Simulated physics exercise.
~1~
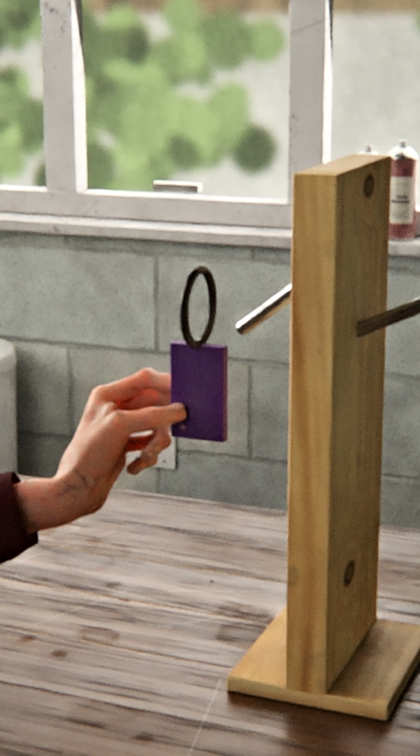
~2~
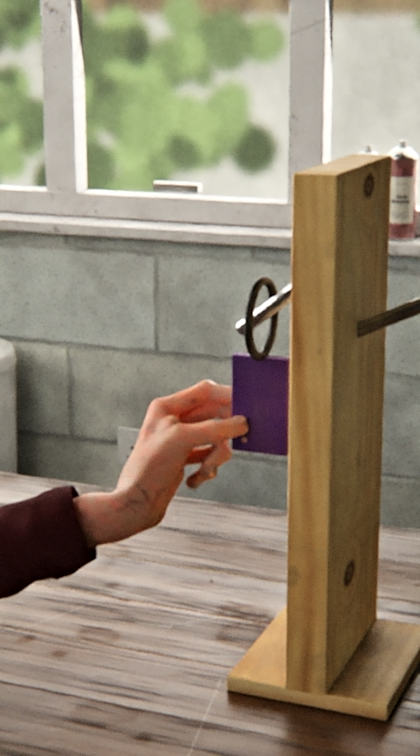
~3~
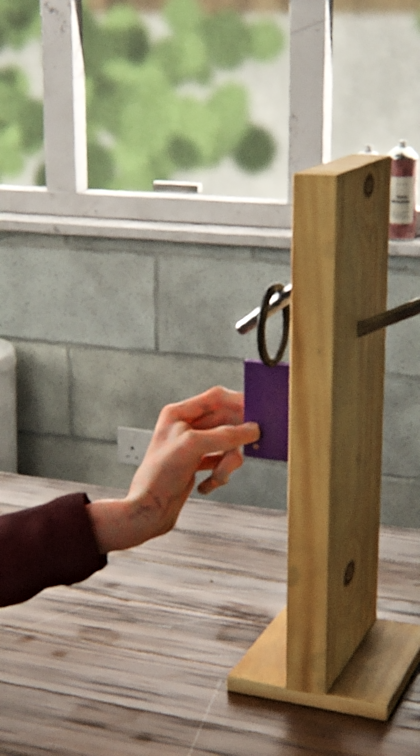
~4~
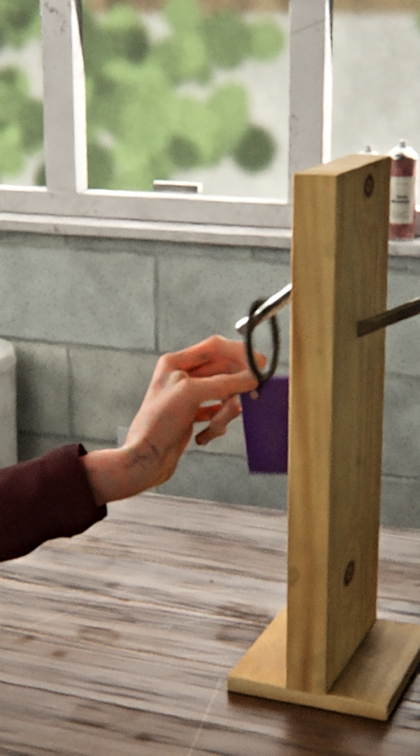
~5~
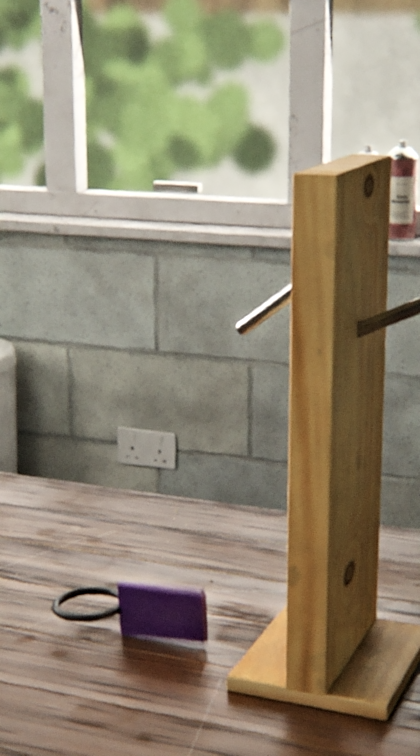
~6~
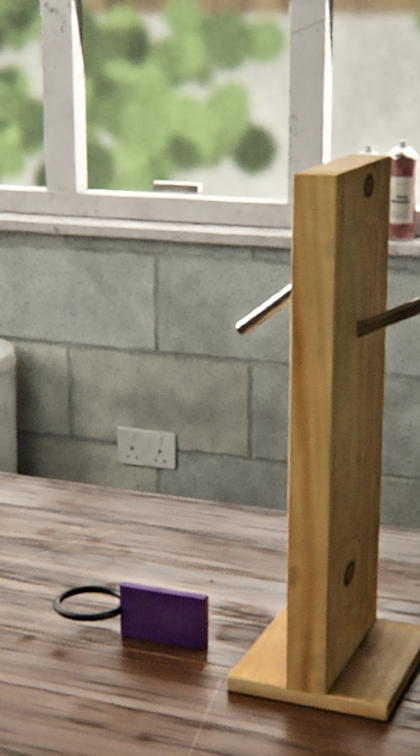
On a wooden table by a window, a hand moves a ringed purple tag to a peg, but it drops onto the table.
